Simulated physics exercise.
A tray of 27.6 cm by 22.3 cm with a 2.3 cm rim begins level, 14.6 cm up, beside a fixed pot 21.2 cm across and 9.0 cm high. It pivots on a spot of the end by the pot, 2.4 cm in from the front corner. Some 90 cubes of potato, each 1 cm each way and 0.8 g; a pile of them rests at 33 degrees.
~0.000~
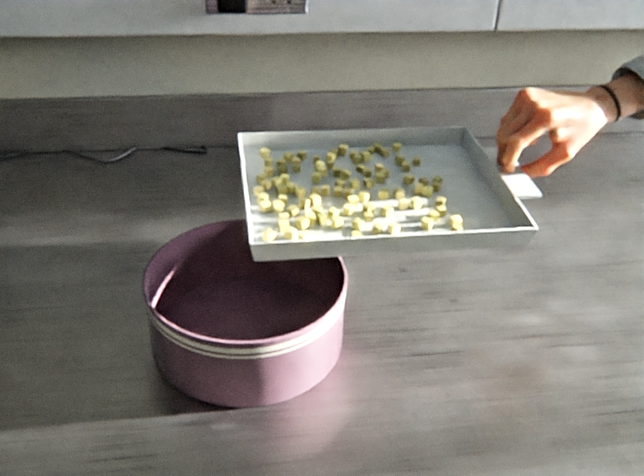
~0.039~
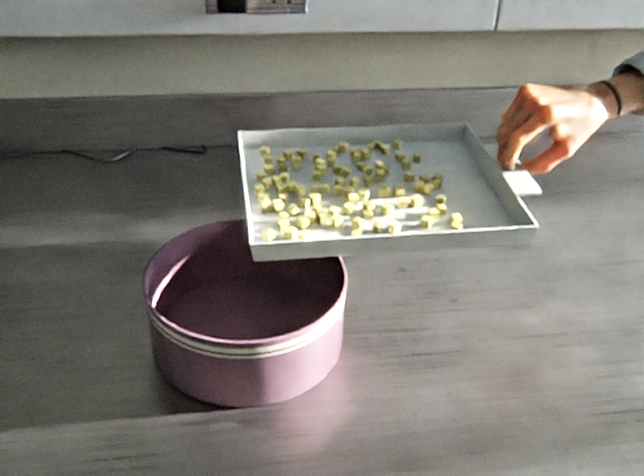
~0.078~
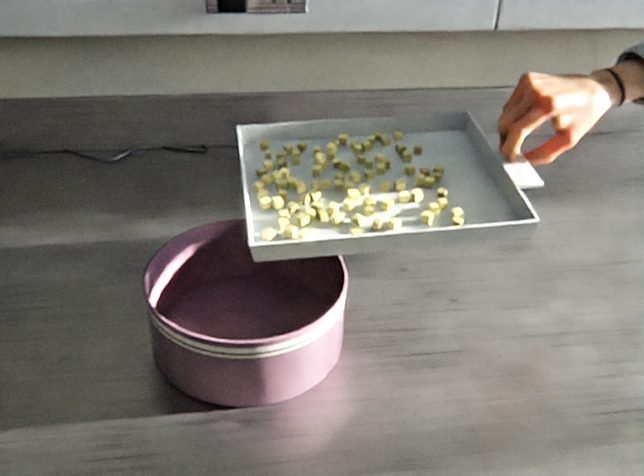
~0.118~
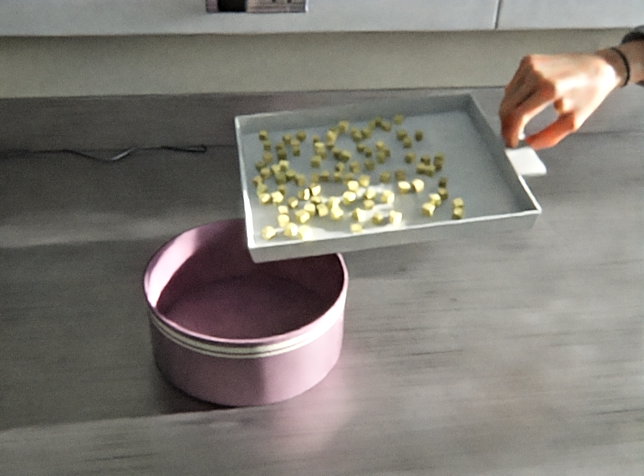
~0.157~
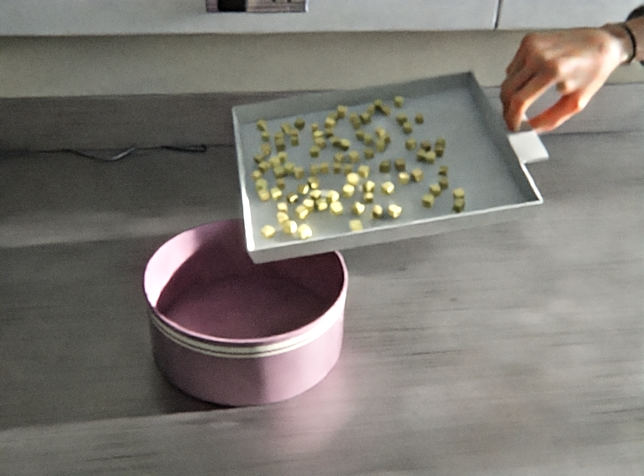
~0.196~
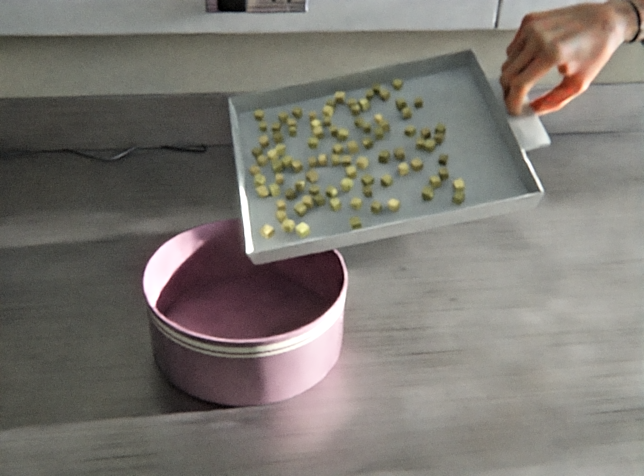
On a gray countertop, a hand gradually tilts a tray of small cubes above a pink pot.
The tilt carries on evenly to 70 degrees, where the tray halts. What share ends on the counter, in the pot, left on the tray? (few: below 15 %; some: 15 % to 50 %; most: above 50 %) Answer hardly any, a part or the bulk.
Counter a part, pot a part, tray a part.
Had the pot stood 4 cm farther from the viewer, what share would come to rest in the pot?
In that case some 0 per cent.
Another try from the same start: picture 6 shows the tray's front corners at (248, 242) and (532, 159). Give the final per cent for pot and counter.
Pot 40, counter 15.
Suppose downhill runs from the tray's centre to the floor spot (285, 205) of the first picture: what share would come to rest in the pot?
Some 30 per cent.
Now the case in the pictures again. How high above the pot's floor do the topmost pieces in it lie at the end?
Some 1.0 cm.
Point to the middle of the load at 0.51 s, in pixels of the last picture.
Near (285, 169).
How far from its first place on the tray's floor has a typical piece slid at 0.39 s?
Some 1 cm.
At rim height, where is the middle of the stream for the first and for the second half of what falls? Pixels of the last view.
First near (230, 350), later near (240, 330).
Then, at 0.39 s, tilt 46 degrees; the tray holds 100 %, the pot 0 %.
After 0.51 s, tilt 63 degrees; the tray holds 100 %, the pot 0 %.
After 0.77 s, tilt 70 degrees; the tray holds 45 %, the pot 15 %.
By 2.0 s all is still; counter 35 %, pot 25 %, tray 35 %.
